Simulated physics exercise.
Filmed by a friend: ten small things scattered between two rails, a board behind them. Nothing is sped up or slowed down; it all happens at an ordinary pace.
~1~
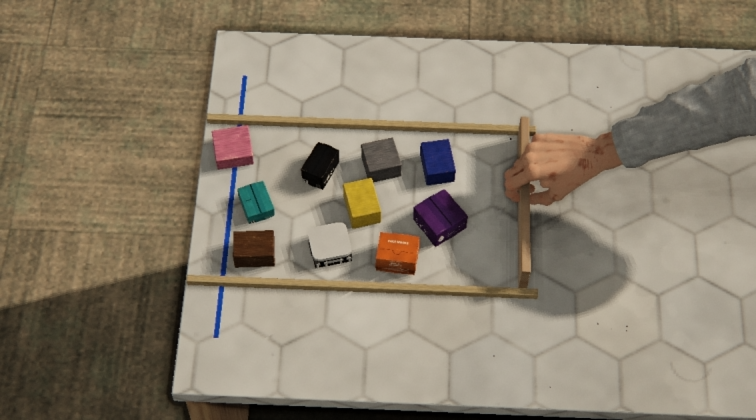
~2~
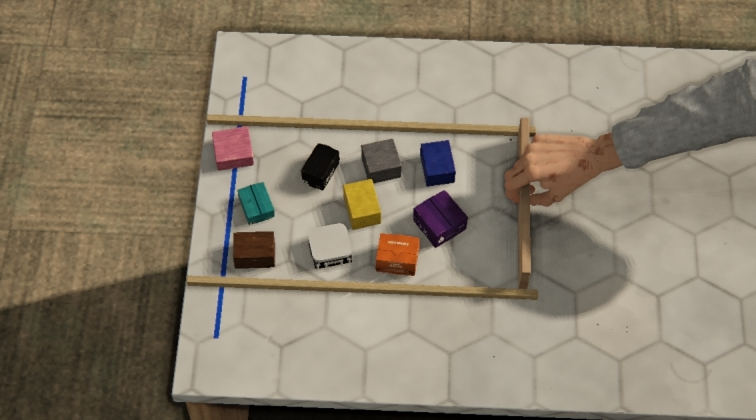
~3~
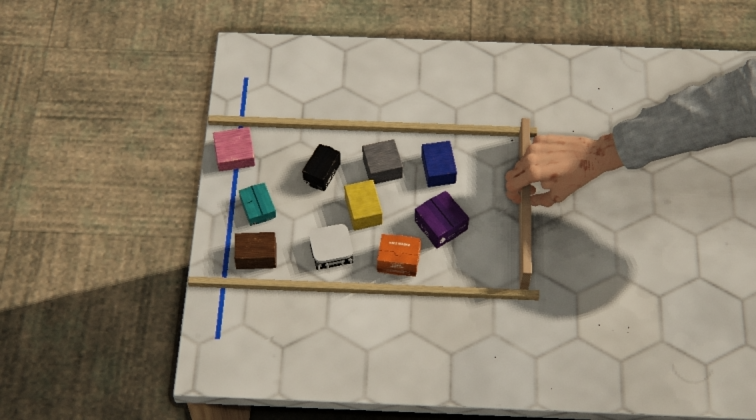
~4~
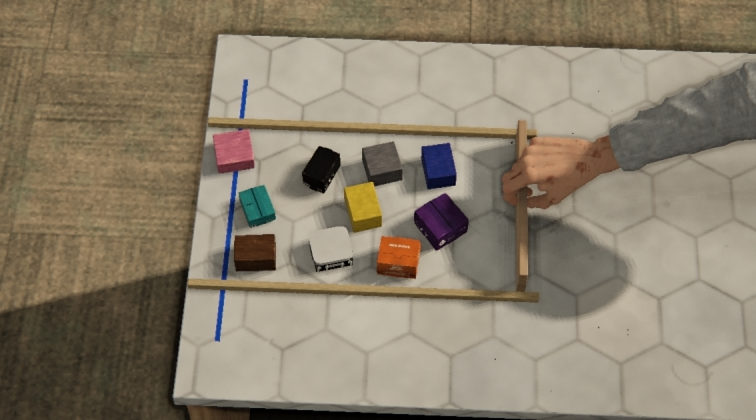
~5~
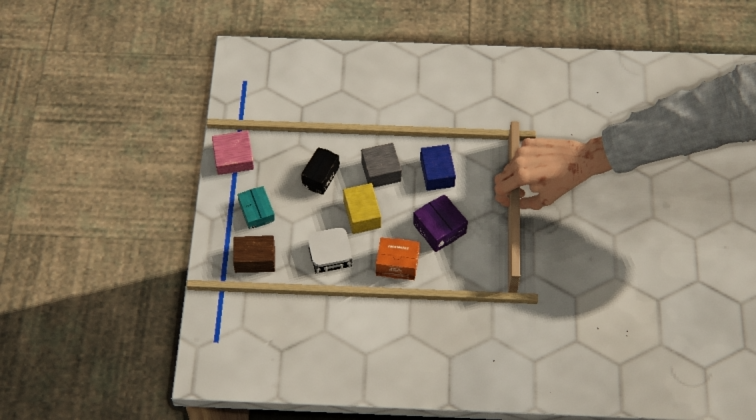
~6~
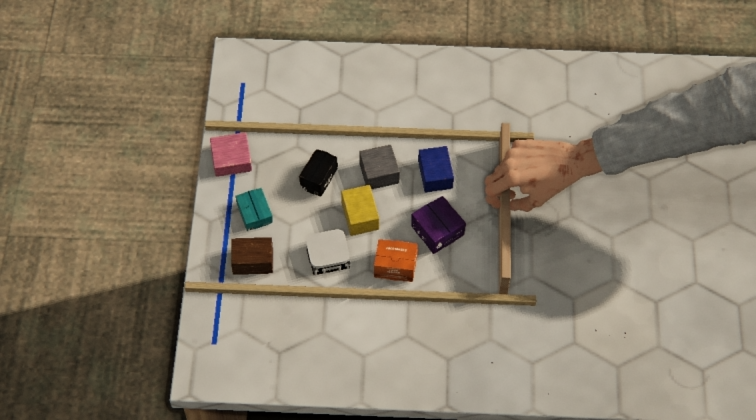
A hand in a grey sleeve grips a wooden board at the right end of two rails on a white hexagon-patterned table, seen from above over a brown floor. Between the rails sit ten scattered blocks and boxes, with pink, turquoise and brown nearest a blue tape line at left and blue, purple and orange towards the right. The hand holds nearly still, then slides the board slightly left, the objects staying in place on the table as the view drifts very slightly.
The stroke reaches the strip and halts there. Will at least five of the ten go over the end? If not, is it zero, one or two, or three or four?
Yes, five or more go over.
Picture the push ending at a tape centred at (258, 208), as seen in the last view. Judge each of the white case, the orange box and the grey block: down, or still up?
First the white case, which stays on top, then the orange box, which stays on top, and the grey block, which stays on top.
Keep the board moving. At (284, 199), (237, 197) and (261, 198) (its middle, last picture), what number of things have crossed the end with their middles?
Taking the three positions in turn, the counts come to 2, 7 and 4.
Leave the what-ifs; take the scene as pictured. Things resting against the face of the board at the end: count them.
It adds up to 3.
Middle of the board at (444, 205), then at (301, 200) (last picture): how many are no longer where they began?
By the first moment it's 2, by the second it's 10.
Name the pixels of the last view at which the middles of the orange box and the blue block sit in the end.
You'll see the orange box at (203, 254), with the blue block at (219, 160).
Soon after, none off yet; pink block at rest near (231, 155); turquoise box at rest near (254, 209); brown block at rest near (252, 256).
After that, none off yet; pink block displaced a little near (221, 153); turquoise box displaced a little near (239, 207); brown block displaced about its own width near (219, 253).
In the end, the number that fall off is five or more; gone, grey block, yellow block, white case, black box, brown block, turquoise box and pink block.
